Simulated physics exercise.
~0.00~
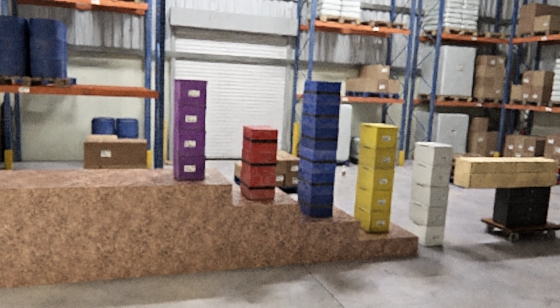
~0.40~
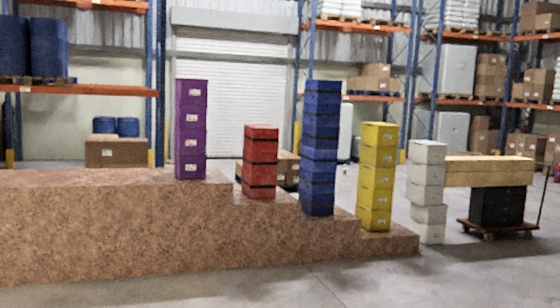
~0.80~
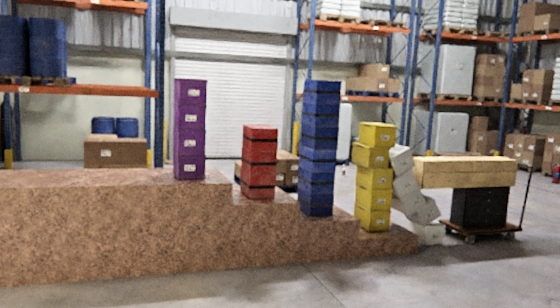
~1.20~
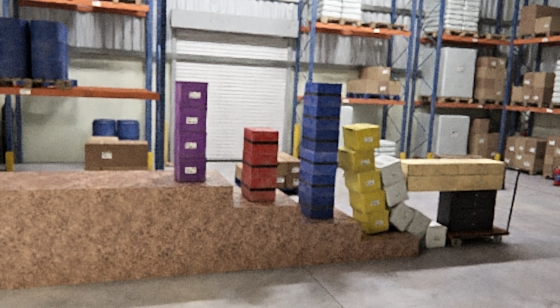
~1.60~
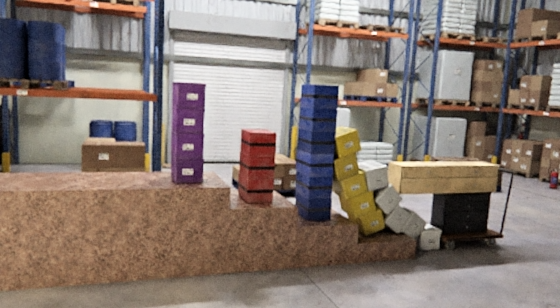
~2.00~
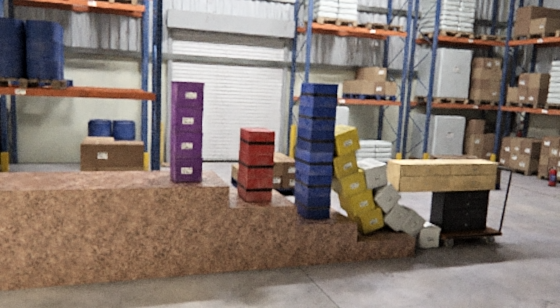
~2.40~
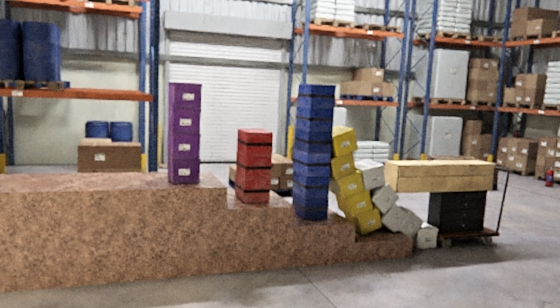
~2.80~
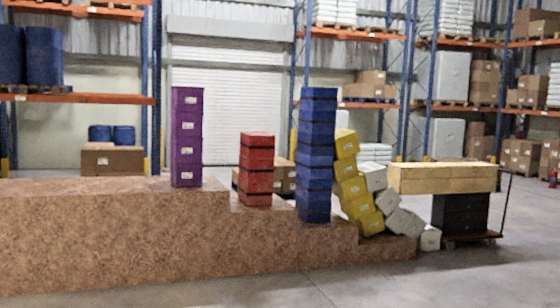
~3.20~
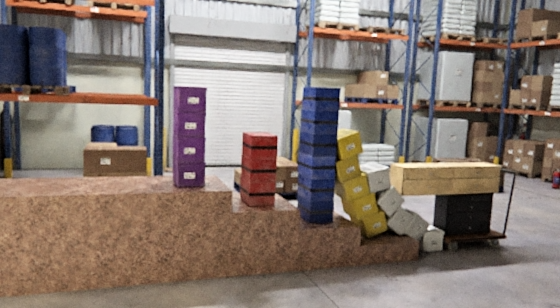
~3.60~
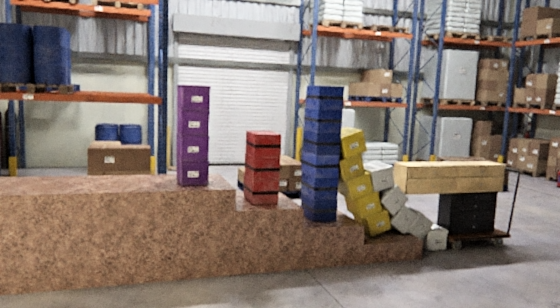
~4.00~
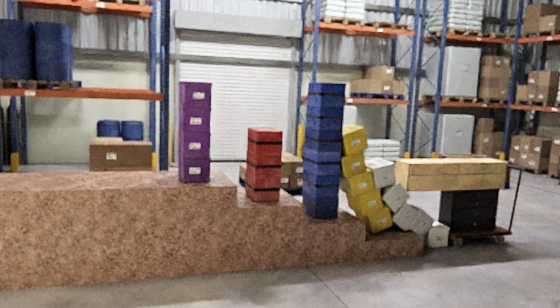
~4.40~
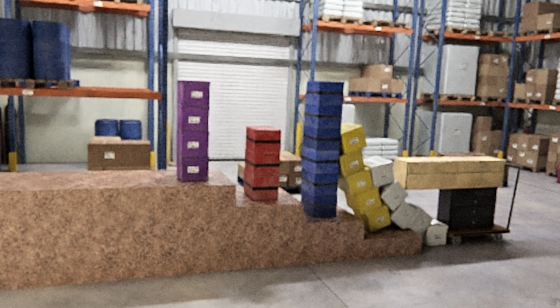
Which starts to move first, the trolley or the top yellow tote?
The trolley starts to move first, rolling left toward the white column. The top yellow tote only shifts later, once the white boxes have tipped toward its stack.
